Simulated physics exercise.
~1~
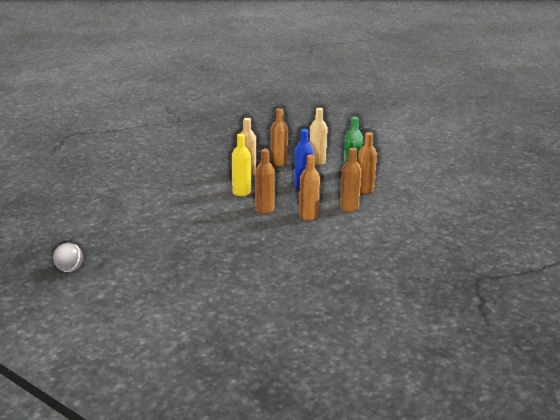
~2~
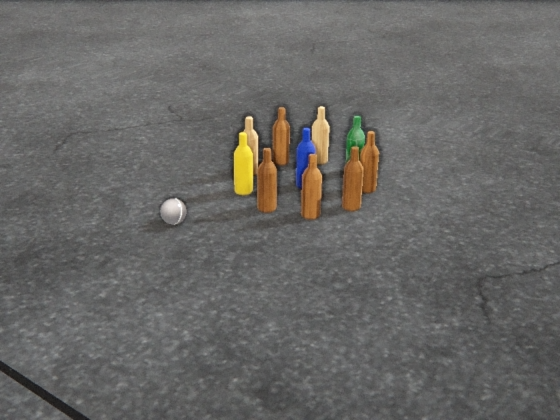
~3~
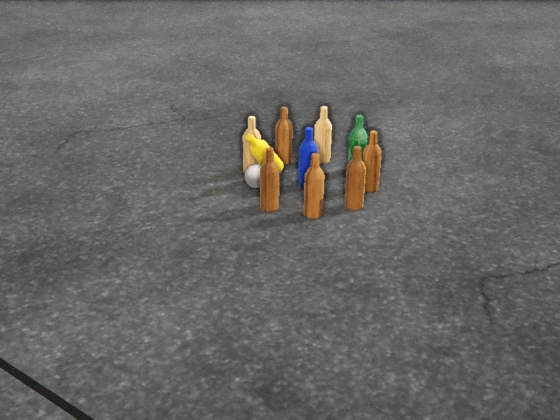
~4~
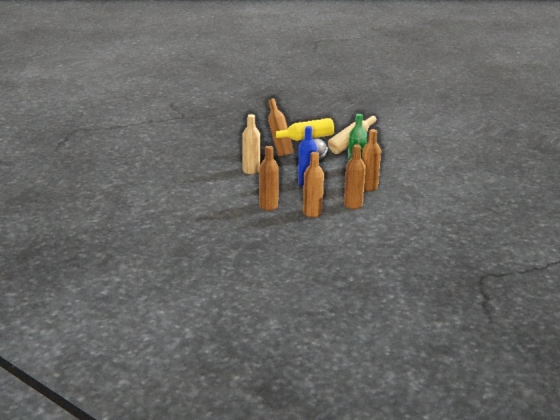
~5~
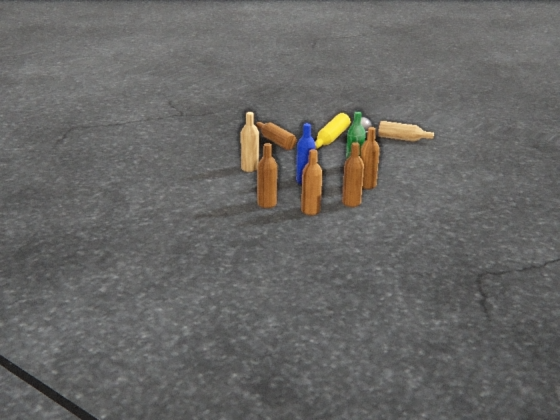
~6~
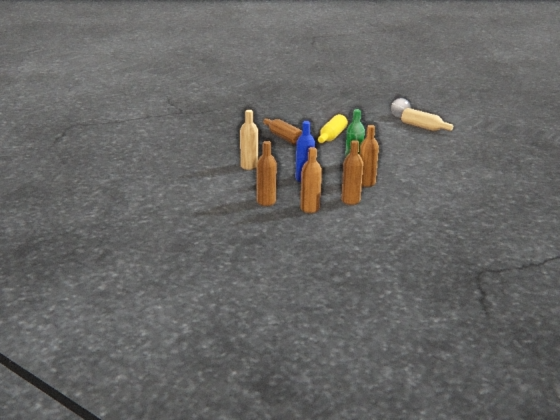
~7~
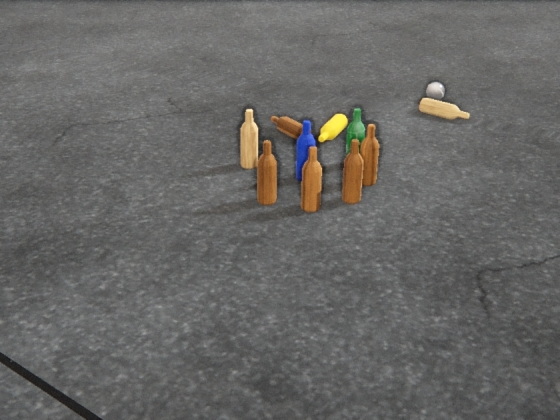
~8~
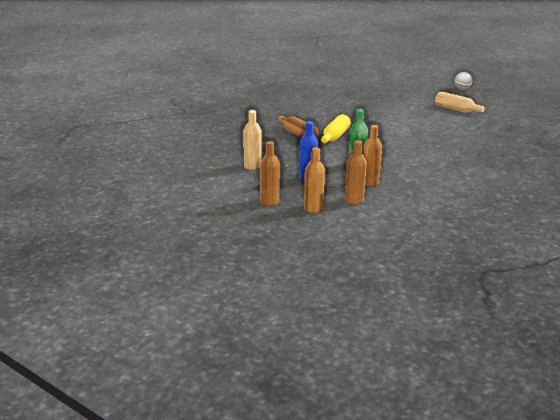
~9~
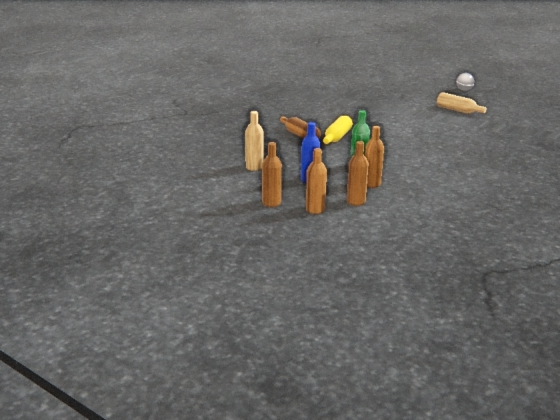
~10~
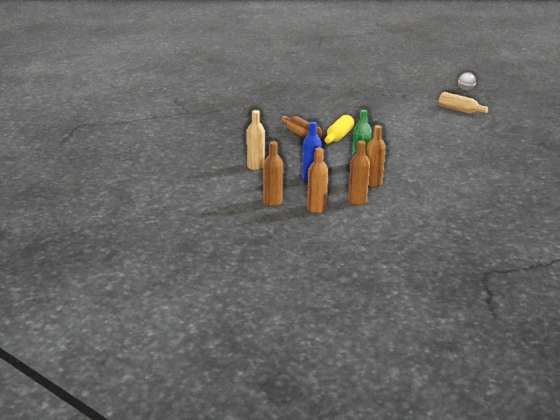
The footage shows a steel ball rolling right across grey ground into a ring of wooden skittles around a blue one, toppling the yellow skittle, then a pale one and a brown one. The ball stops beyond the group near the fallen pale skittle, while green and blue stay standing.
